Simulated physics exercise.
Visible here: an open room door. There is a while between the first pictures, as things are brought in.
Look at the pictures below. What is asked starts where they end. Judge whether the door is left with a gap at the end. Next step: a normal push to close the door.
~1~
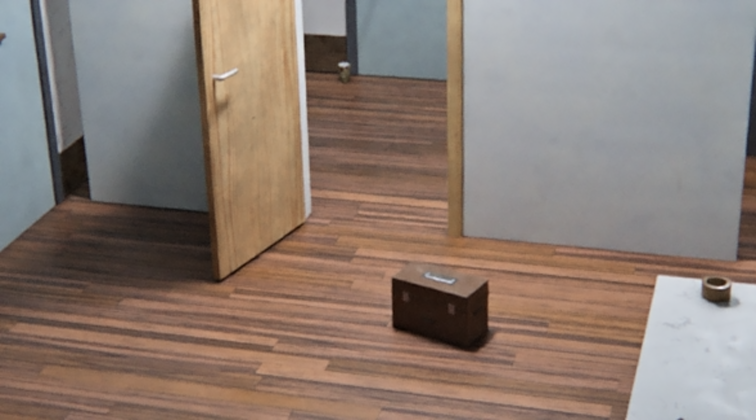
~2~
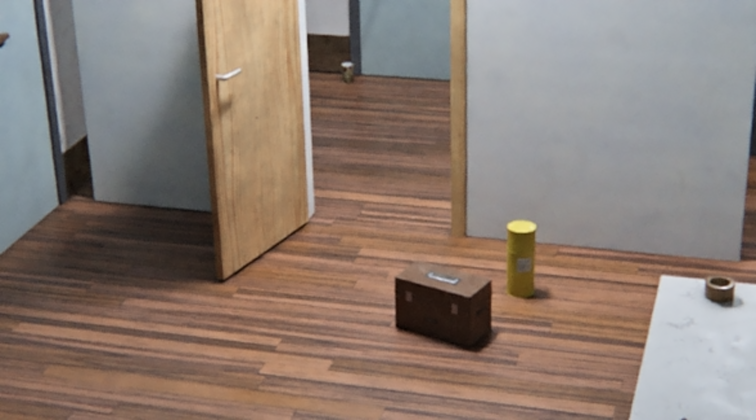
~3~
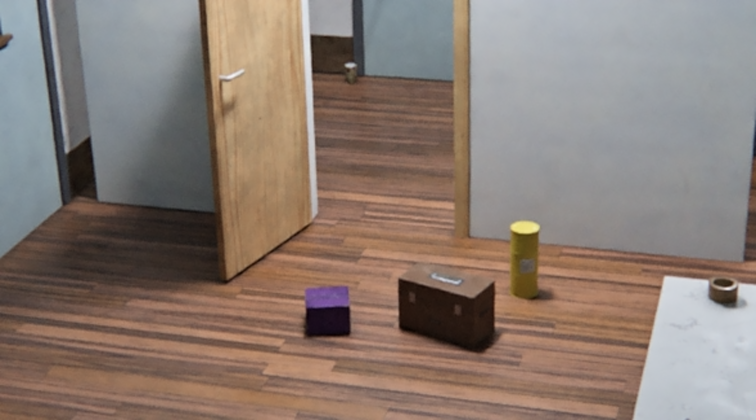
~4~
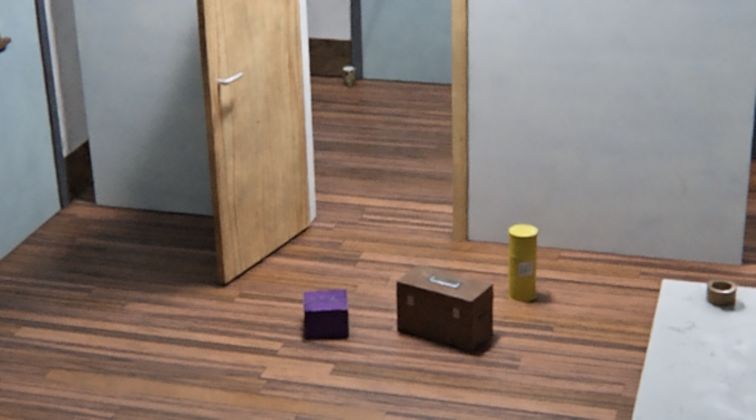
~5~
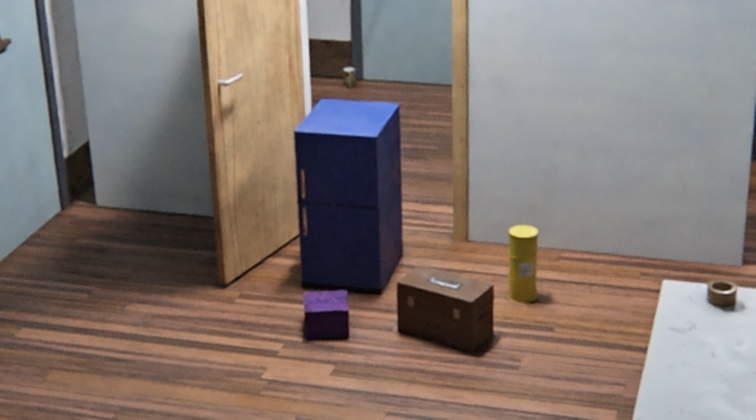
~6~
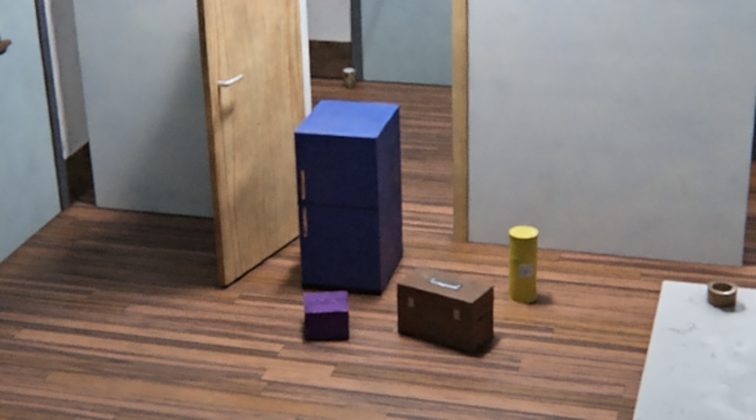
The door will be held back from its frame.
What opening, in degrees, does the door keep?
The answer is roughly 75°.
Then, 0.40 s past the last view, door 99° open.
Then, 0.70 s past the last view, door 89° open.
Then, 0.80 s past the last view, door 86° open.
Then, 1.00 s past the last view, door 78° open.
Finally, door 76° open; all 4 still in place. Final places as the last picture's camera would see them, blue appliance near (351, 196).
